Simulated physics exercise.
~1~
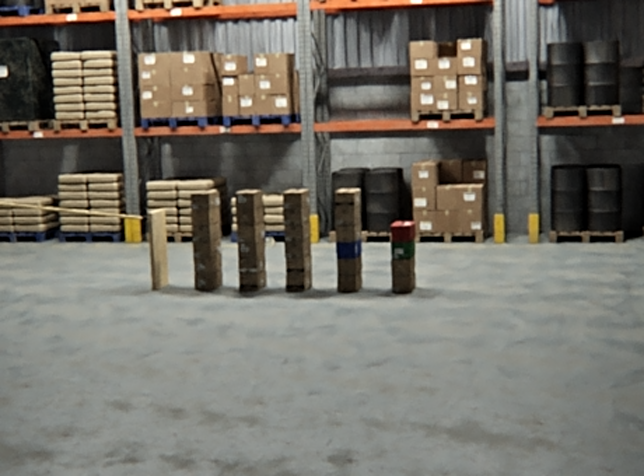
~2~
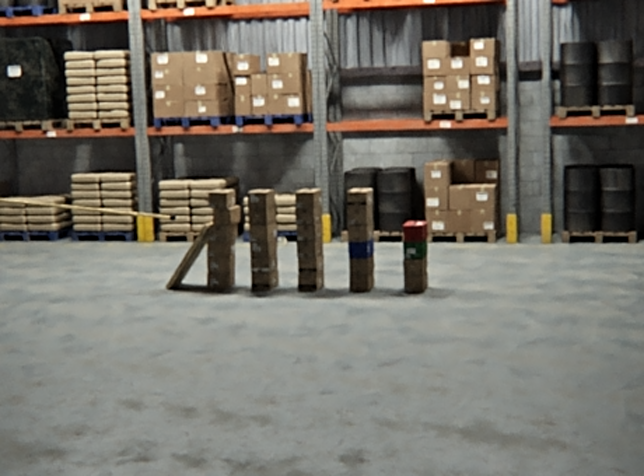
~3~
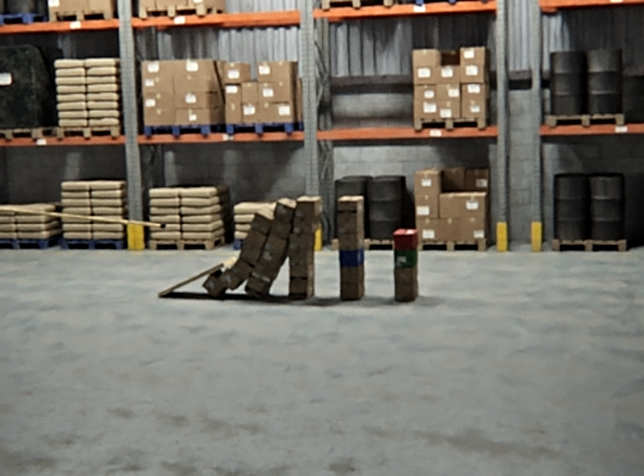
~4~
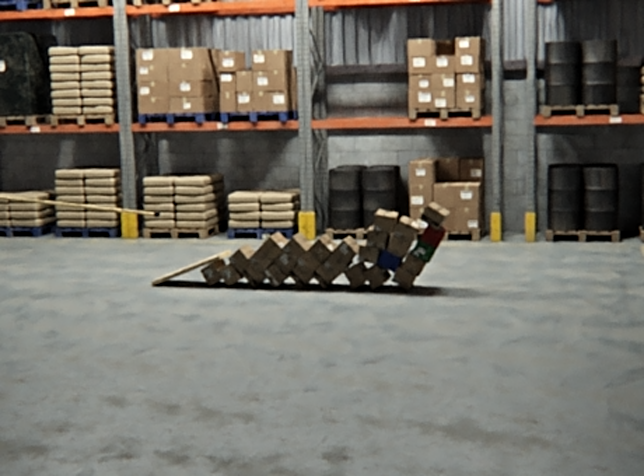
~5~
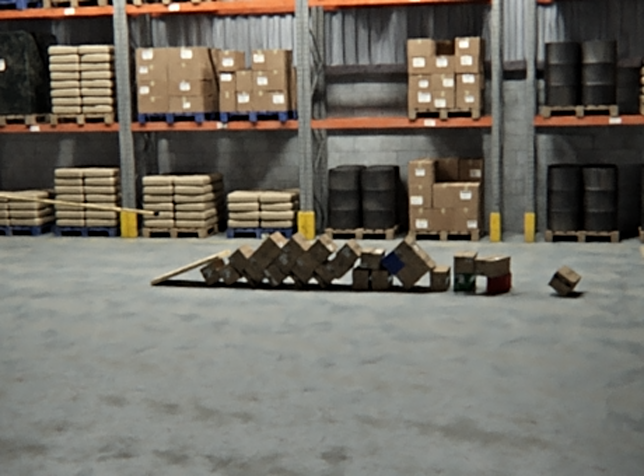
The clip opens on a warehouse floor where a pale upright board stands at the left of a row of five narrow stacks of parcels, with laden shelves behind. The board tips to the right and leans against the first stack. It slides down low as the first stacks topple rightward into the next, while the stacks with the blue, green and red parcels still stand. The collapse then runs along the row, tilting the last stack. Finally the parcels lie in a low, jagged heap, the red one upside down on the floor and one plain parcel off to the right.
